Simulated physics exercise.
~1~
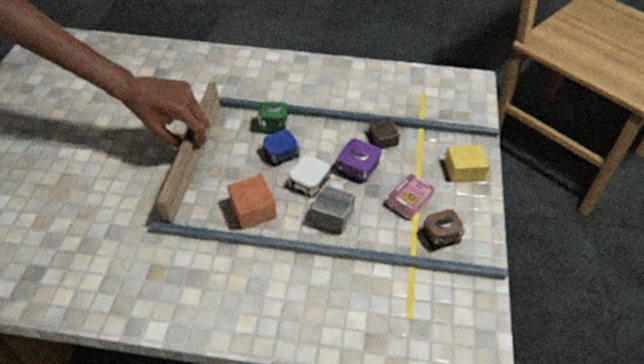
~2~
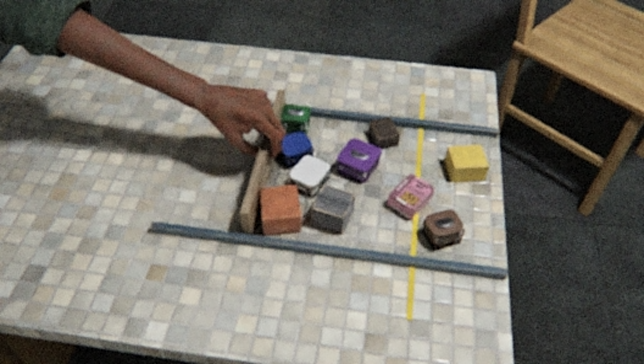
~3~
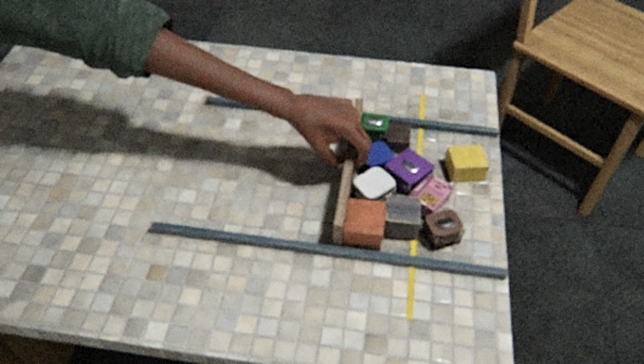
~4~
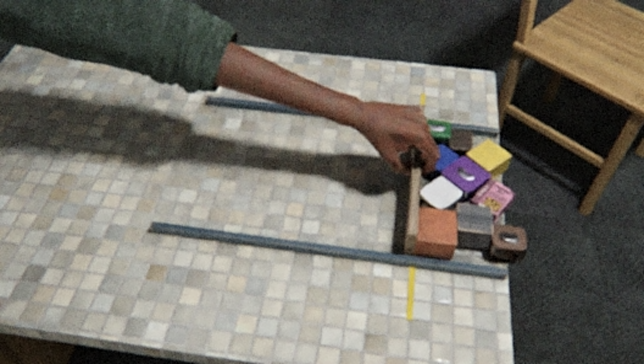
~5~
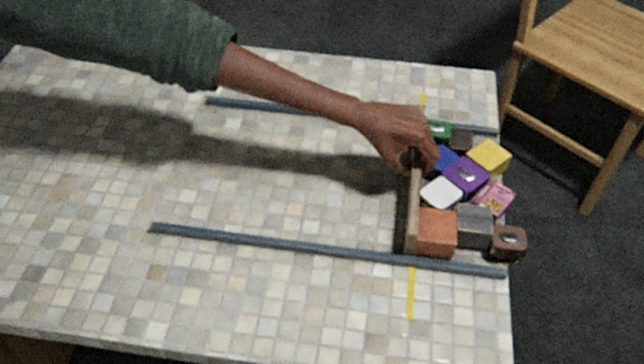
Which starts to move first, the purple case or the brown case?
The purple case starts to move first, while the brown case is still at rest and only shifts later as the board nears the tape.
